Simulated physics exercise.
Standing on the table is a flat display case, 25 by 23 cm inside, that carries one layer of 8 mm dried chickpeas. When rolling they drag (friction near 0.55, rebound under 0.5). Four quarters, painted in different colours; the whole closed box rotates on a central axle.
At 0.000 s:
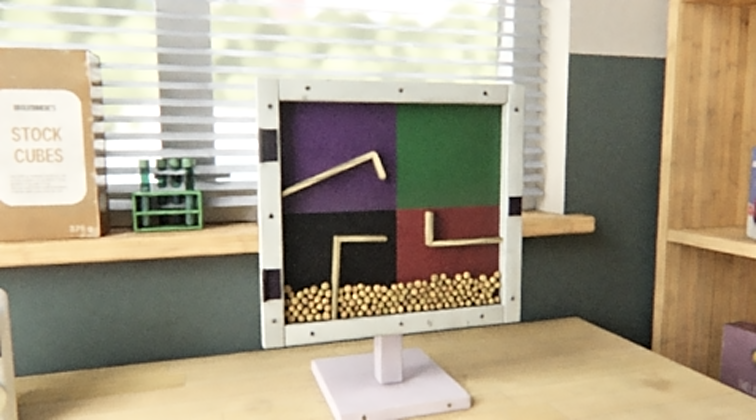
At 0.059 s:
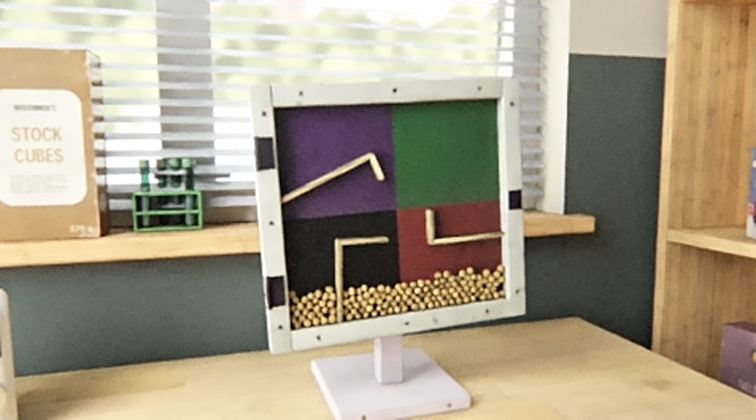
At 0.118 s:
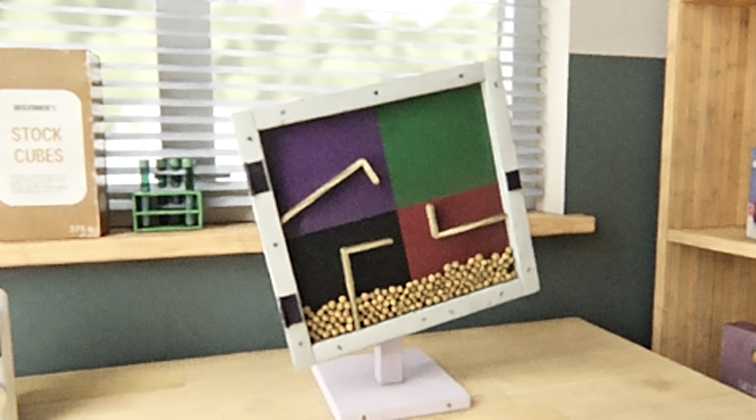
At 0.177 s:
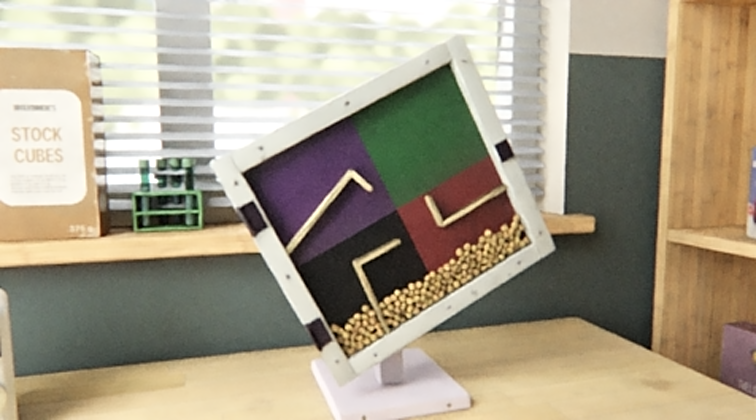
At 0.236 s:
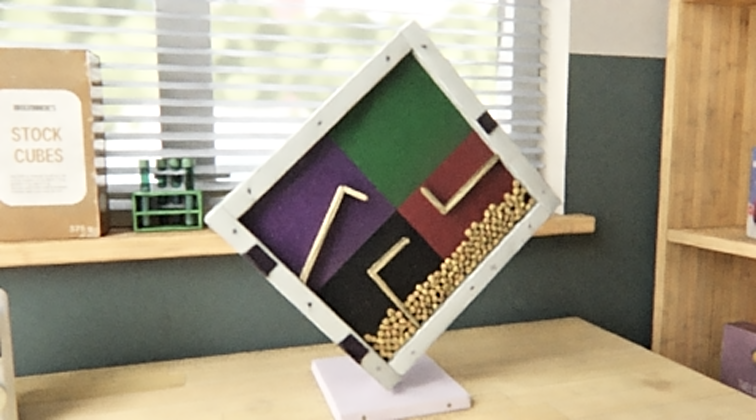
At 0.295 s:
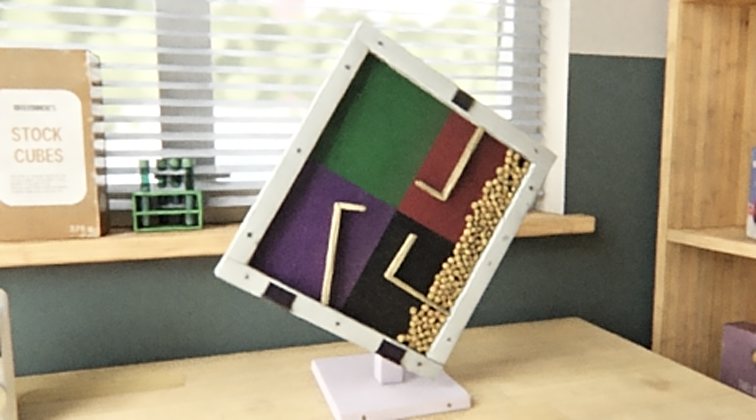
To begin with, a square display case of purple, green, black and red quarters stands nearly level on a table, small round beads heaped along its bottom. It rotates anticlockwise, slightly at first, then steeply, and the beads stay banked against the same side as it swings up to the right.
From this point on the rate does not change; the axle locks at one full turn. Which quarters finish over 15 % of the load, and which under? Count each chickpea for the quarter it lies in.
Shares - purple smaller than, black smaller than, red greater than, green smaller than 15 percent.
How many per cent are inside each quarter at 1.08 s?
Purple quarter: 15; black quarter: 0; red quarter: 45; green quarter: 40.
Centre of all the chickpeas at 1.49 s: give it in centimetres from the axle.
It sits about 8 cm right and about 6 cm below the axle.
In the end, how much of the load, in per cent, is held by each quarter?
At rest, % of load: Purple quarter = 0; black quarter = 5; red quarter = 95; green quarter = 5.
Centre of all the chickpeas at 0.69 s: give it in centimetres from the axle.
Offset: About 5 cm right, about 3 cm above.
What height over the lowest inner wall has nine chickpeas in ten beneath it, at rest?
I'd put it at close to 11 centimetres.
After 1.08 s it has turned 269°, the chickpeas' middle is in line with and 7 cm below the axle; by quarter, purple 15 %, red 45 %, green 40 %.
After 1.49 s it has turned 360°, the chickpeas' middle is 8 cm right of and 6 cm below the axle; by quarter, red 85 %, green 15 %.
At rest by 2.1 s, purple 0 %, black 5 %, red 95 %, green 5 %.
